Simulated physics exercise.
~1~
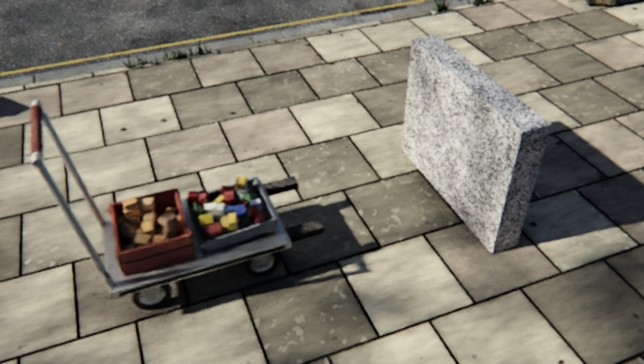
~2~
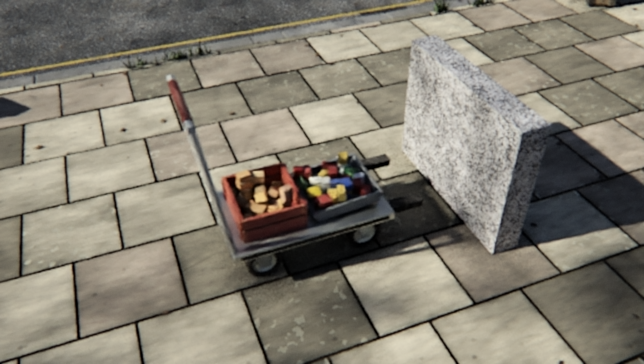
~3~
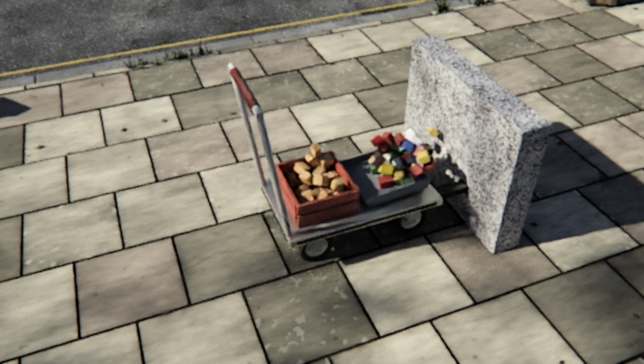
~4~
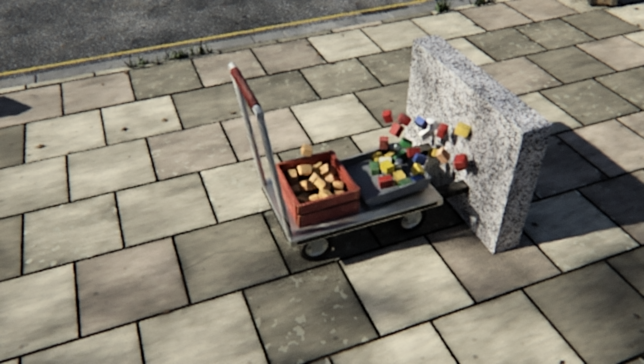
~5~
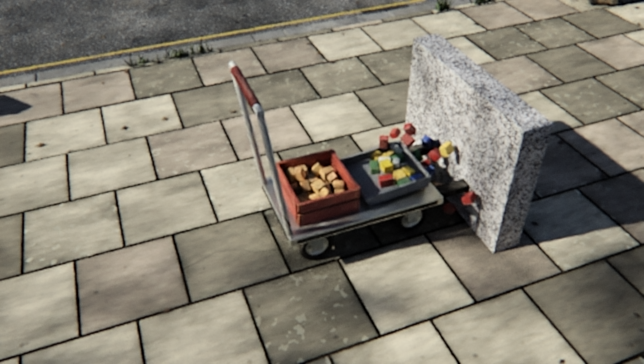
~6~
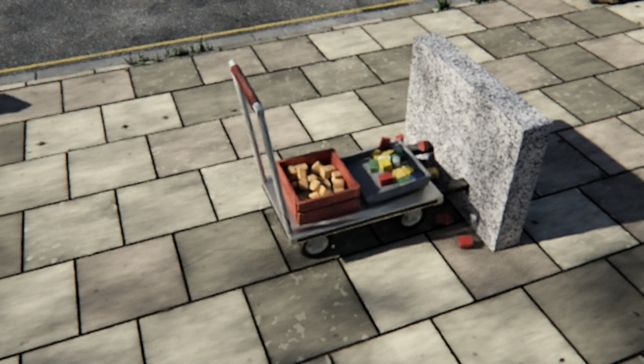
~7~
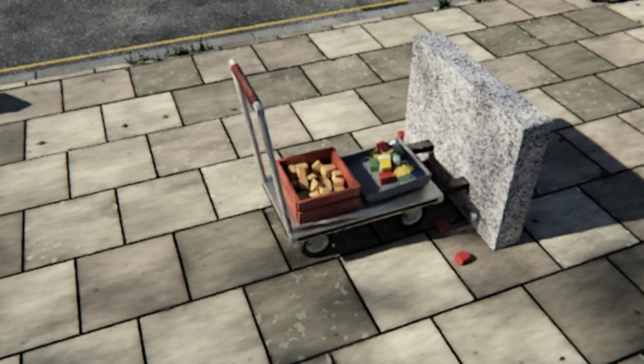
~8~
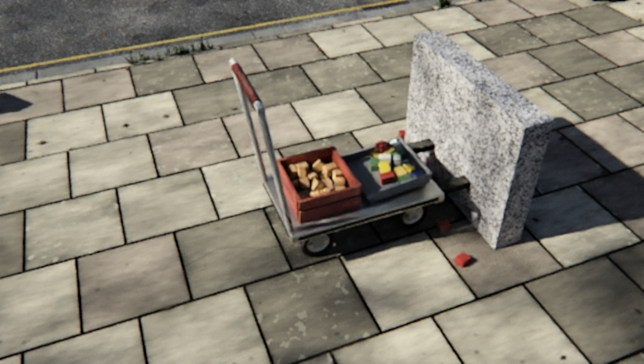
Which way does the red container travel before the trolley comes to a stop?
The red container travels to the right, riding on the trolley towards the wall.
